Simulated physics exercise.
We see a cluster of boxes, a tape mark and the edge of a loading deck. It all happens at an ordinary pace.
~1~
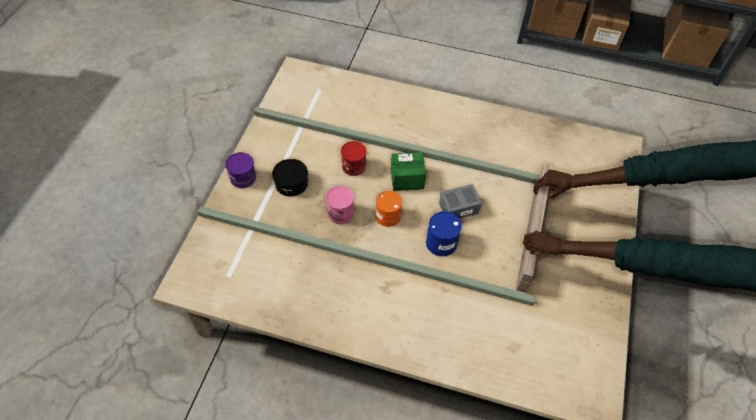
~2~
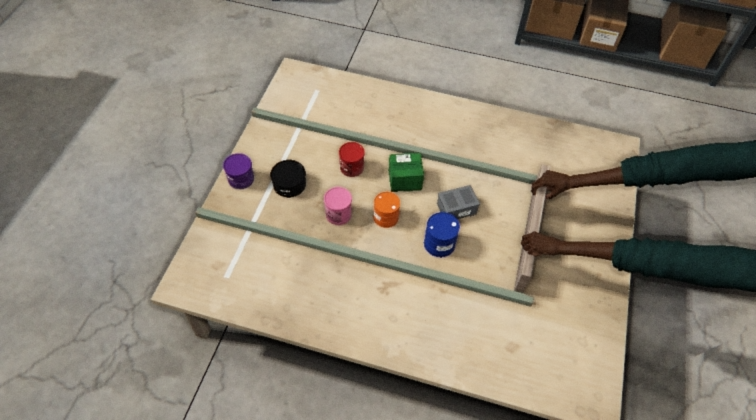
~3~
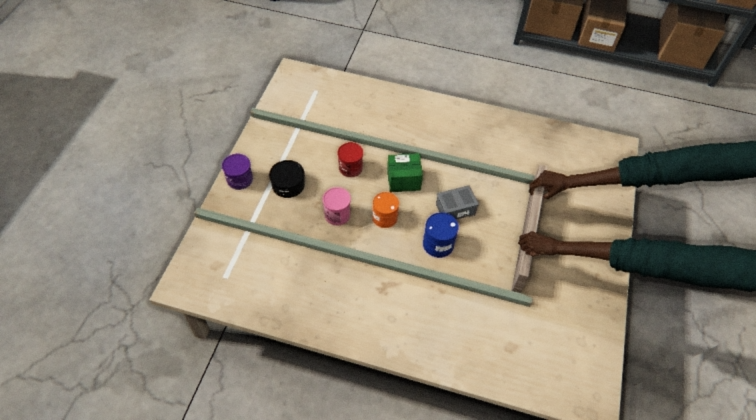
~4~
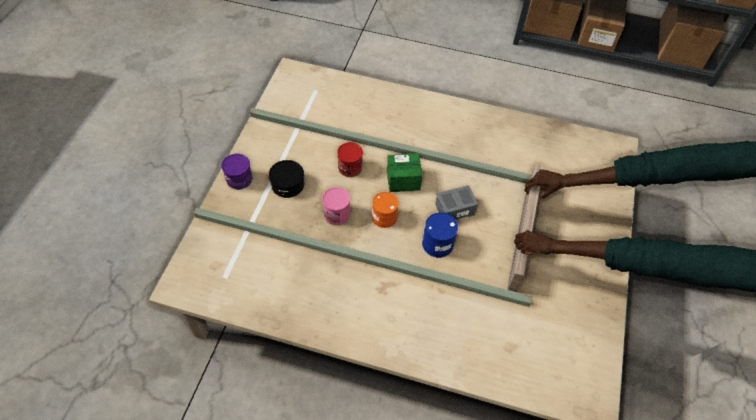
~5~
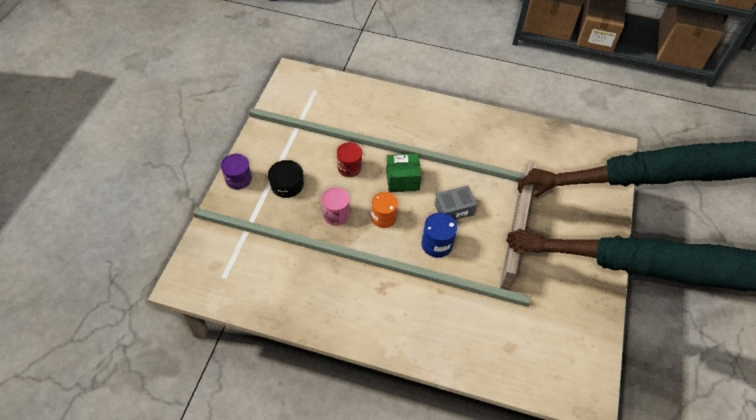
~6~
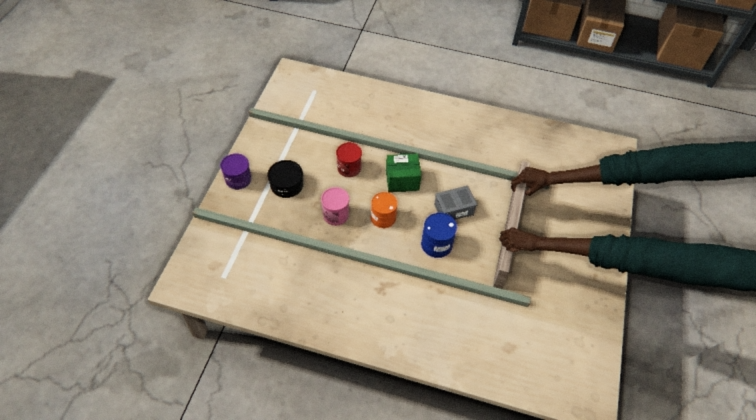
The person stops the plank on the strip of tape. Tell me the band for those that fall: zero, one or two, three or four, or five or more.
Outcome: The number that fall off is one or two.
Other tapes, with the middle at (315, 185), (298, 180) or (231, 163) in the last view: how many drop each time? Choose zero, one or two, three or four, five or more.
In that order: Not one; none at all; at least five.
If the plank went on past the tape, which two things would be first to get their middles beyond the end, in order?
The order is the purple pail, then the red pail.
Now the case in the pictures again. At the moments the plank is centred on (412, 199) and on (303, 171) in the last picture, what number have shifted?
First 4, then 8.
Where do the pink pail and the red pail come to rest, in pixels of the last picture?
First (214, 190), then (245, 129).
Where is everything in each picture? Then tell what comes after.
The first picture shows purple pail (241, 171); black pail (291, 178); red pail (354, 159); plank (534, 227); tape (279, 173).
The second picture shows black pail (289, 179); blue canister (441, 235).
The third picture shows red pail (351, 160); orange canister (385, 210).
The fourth picture shows purple pail (238, 172); grey tote (456, 204).
The fifth picture shows black pail (286, 179); green parcel (404, 173).
The sixth picture shows purple pail (237, 172); black pail (286, 179); red pail (349, 160); plank (512, 224); tape (274, 174).
Early on, none off yet; purple pail at rest near (237, 172); black pail at rest near (286, 179); red pail at rest near (349, 160).
A while later, none off yet; purple pail at rest near (237, 172); black pail at rest near (286, 179); red pail travelled about its own width near (320, 149).
Finally, the number that fall off is one or two; lost, purple pail.
